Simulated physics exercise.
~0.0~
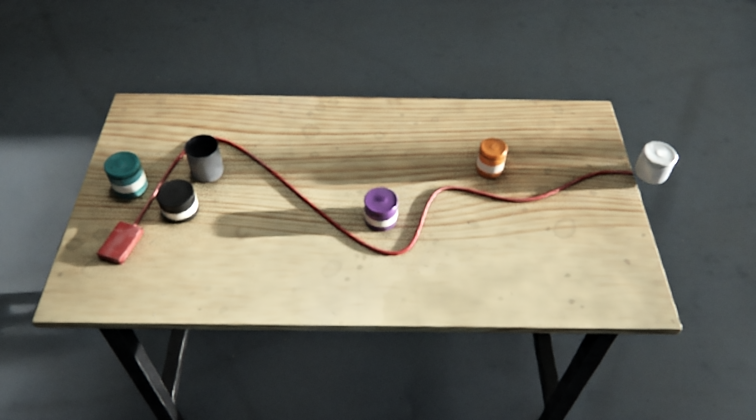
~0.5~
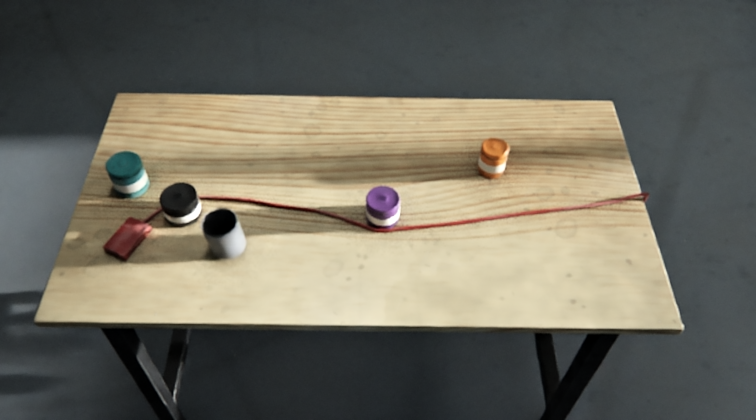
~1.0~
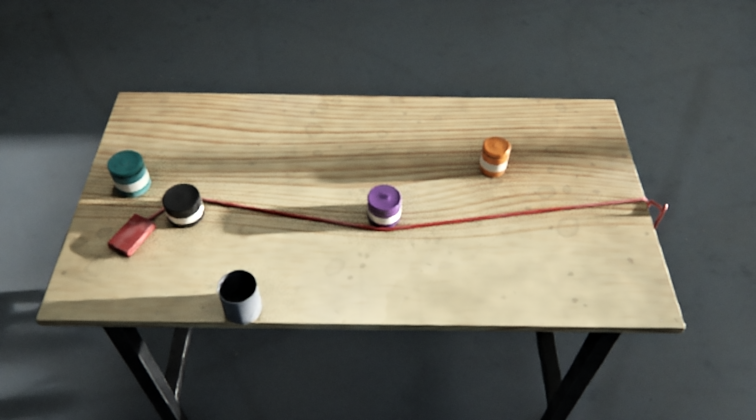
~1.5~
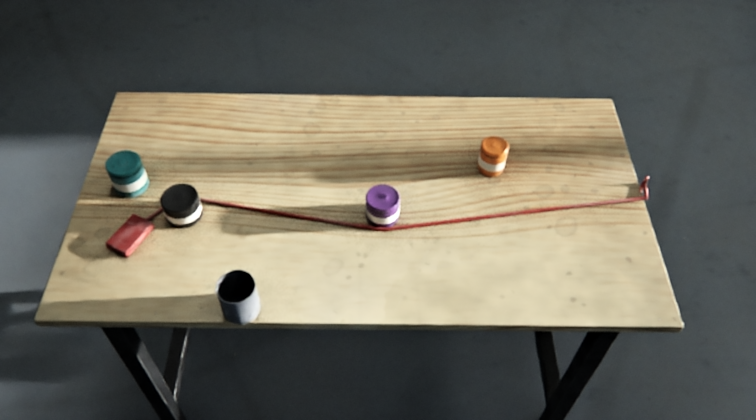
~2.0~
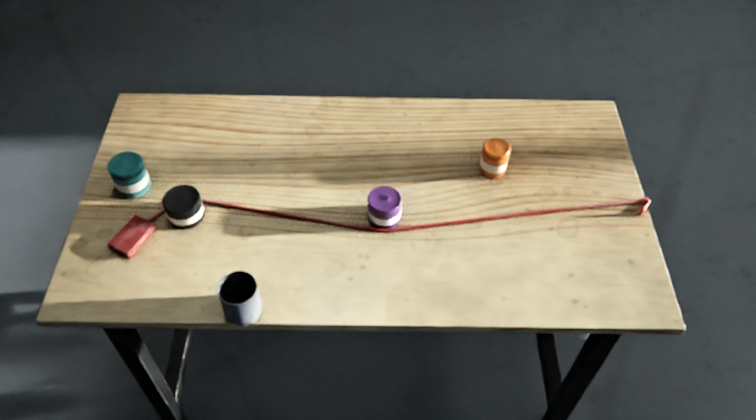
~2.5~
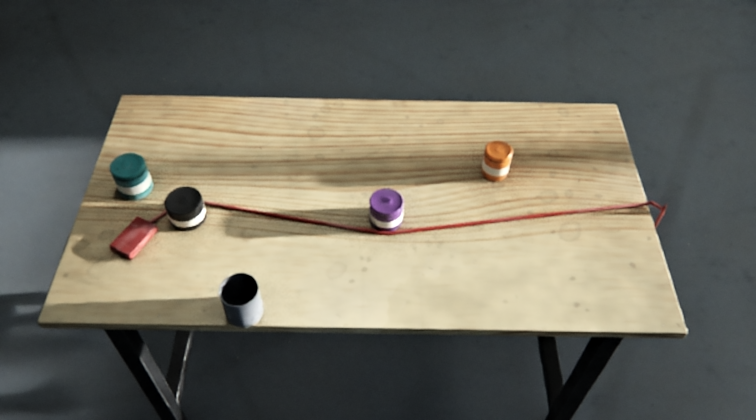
A white speaker dropped off the right end of the table, pulling its red cable taut and sweeping a grey cup toward the front edge, where it stayed upright. The red phone and the canisters barely moved, and the cable was left stretched across the tabletop.
